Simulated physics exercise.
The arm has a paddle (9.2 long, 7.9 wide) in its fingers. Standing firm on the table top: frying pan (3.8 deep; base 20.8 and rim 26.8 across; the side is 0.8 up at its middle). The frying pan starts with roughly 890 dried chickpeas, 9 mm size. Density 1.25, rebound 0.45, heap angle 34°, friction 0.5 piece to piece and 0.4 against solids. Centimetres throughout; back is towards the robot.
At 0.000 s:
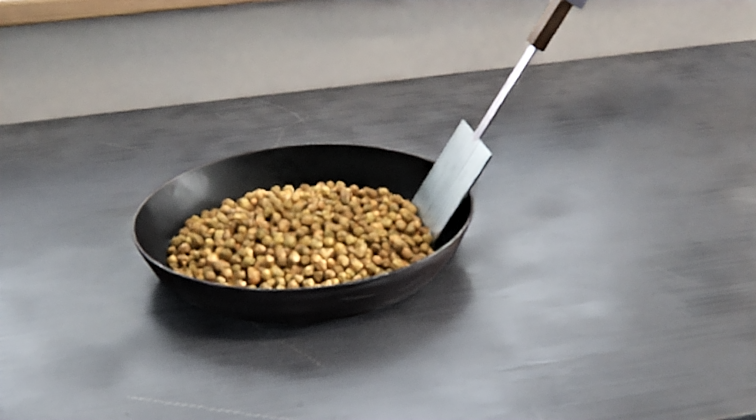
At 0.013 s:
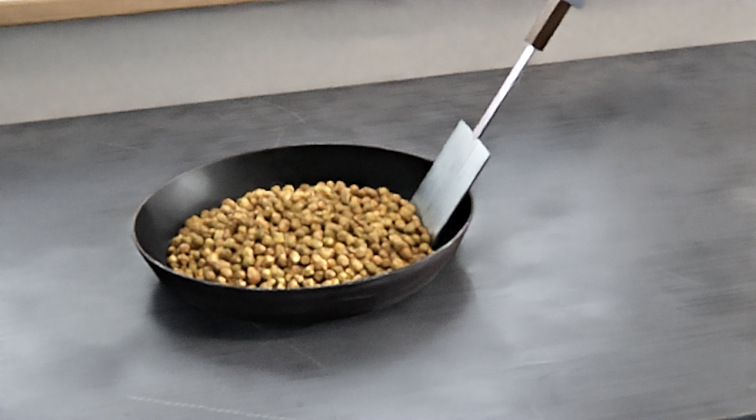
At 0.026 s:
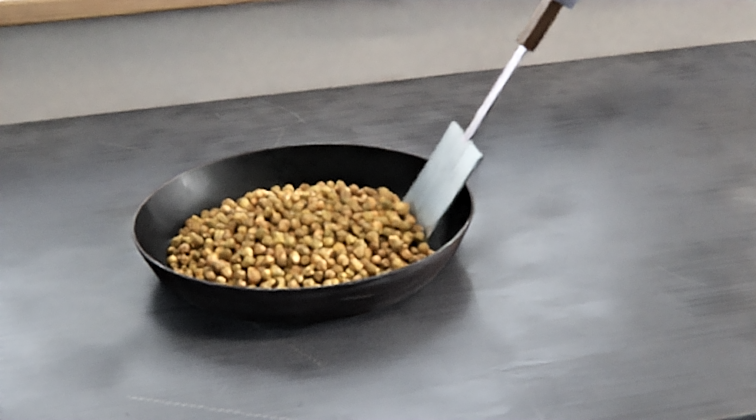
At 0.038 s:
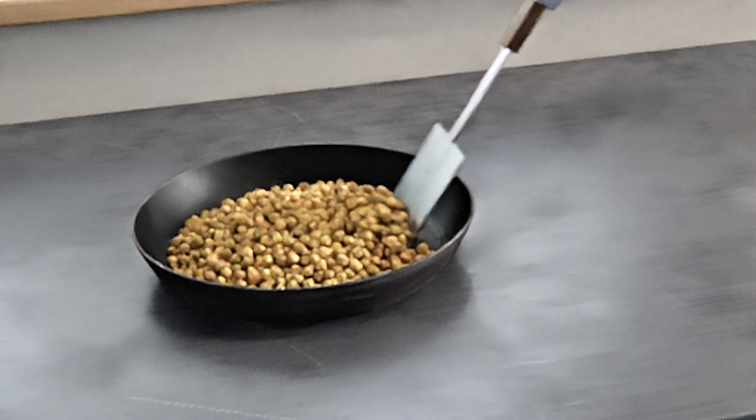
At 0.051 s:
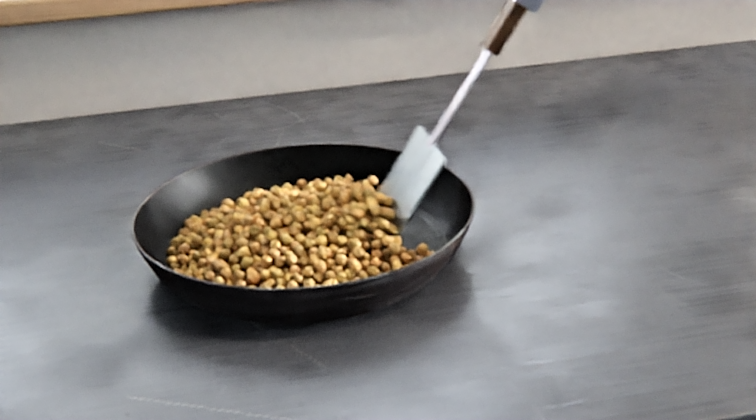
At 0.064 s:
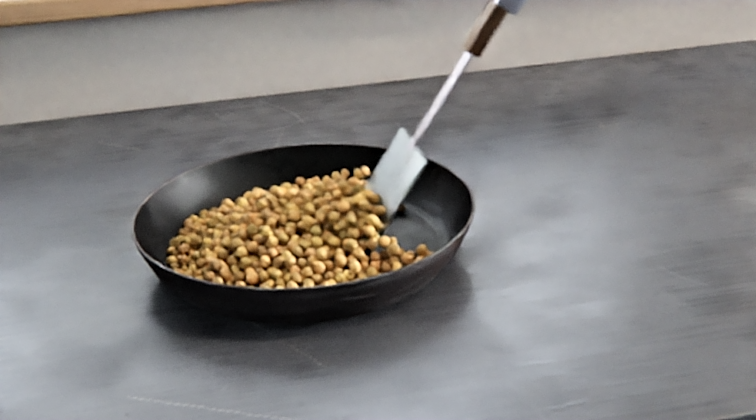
Flat metal paddle sweeping leftward through a heap of dried chickpeas in a black frying pan, baring its right side.
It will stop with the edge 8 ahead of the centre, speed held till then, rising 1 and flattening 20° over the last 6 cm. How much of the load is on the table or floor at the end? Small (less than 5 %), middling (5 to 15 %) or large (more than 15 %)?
A middling share, 5 to 15 %, ends on the table or floor.
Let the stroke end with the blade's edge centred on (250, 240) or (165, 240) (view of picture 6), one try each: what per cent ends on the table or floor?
Some 0 and 25 per cent.
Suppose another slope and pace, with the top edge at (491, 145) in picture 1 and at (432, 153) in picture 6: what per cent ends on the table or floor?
Some 5 per cent.
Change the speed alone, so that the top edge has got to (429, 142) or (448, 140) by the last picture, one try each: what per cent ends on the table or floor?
About 5 and 0 per cent.
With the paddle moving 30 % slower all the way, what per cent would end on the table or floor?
It would be near 5 per cent.
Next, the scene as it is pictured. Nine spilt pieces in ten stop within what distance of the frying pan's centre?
About 30 cm.
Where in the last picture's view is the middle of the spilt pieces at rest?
Around (81, 284).
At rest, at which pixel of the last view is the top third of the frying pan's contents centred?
Around (190, 237).
By 0.10 s, sloping 56°, highest piece 6 above the table; 888 in the frying pan.
By 0.13 s, sloping 50°, highest piece 7 above the table; 888 in the frying pan.
By 0.34 s, sloping 36°, highest piece 6 above the table; 801 in the frying pan, 86 on the table or floor, 1 on the blade or in flight.
By 1.39 s, sloping 36°, highest piece 5 above the table; 801 in the frying pan, 87 on the table or floor.
Final count, 801 in the frying pan, 87 on the table or floor. That is 10 % on the table or floor.
